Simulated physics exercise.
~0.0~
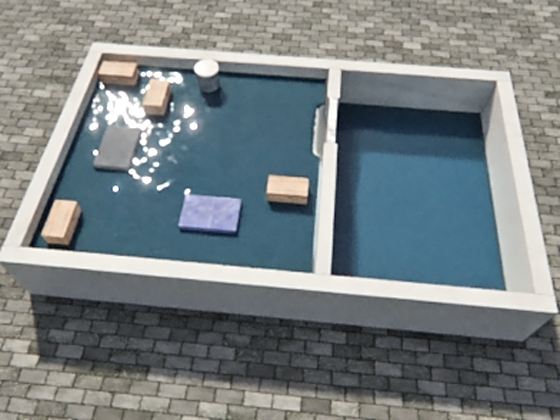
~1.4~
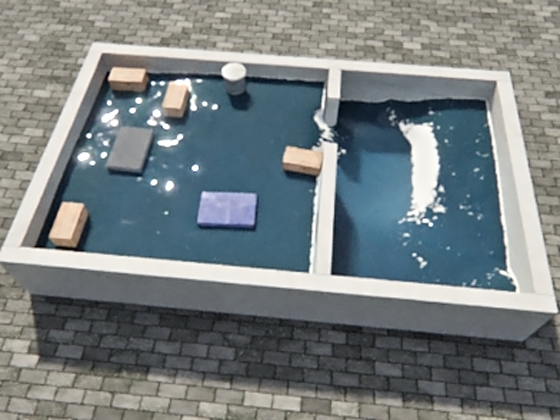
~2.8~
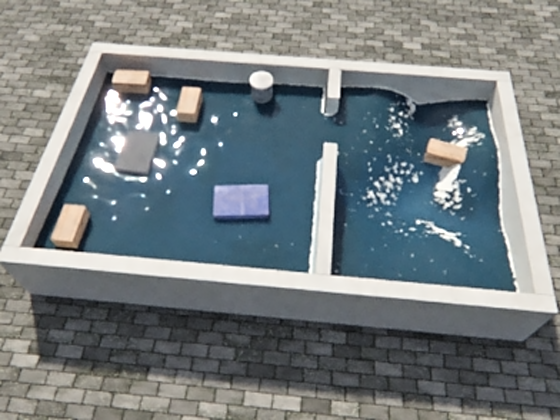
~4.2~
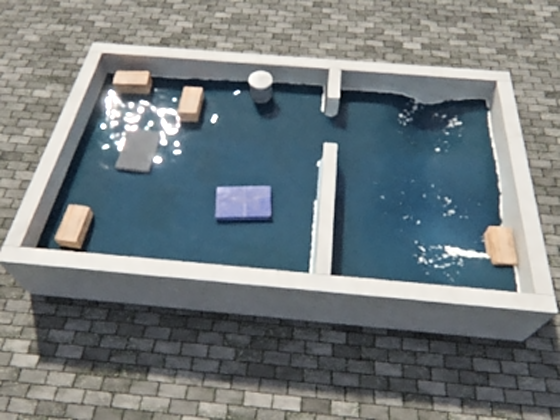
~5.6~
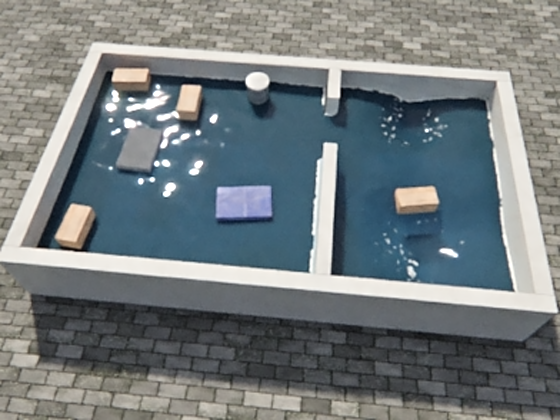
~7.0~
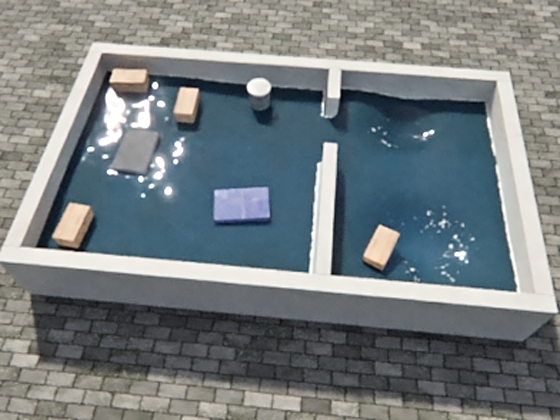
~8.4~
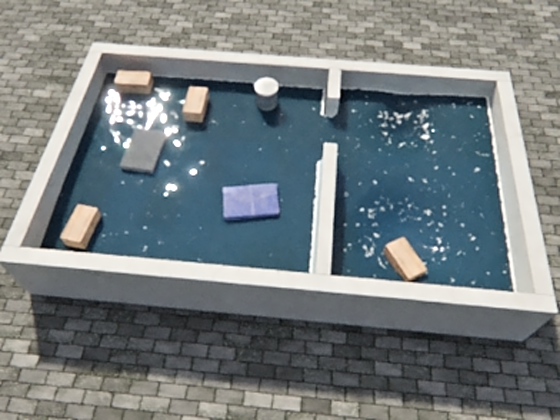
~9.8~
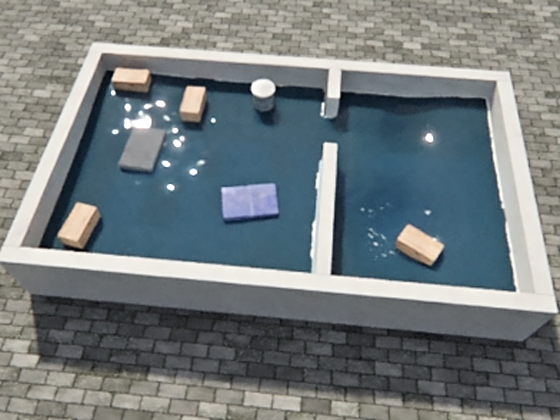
Water fills both sides of a white-walled basin on grey paving, seen from above at a slant, with the right side lower at first. Wooden blocks, a grey slab, a blue float and a white pail sit in the larger left part. Through an opening in the divider, water surges right, and the nearest wooden block slips through while the others drift slightly rightward. That block sweeps to the lower right corner, swings back left, then edges right again as the ripples weaken. It ends afloat near the lower wall, while the blue float remains left of the divider.
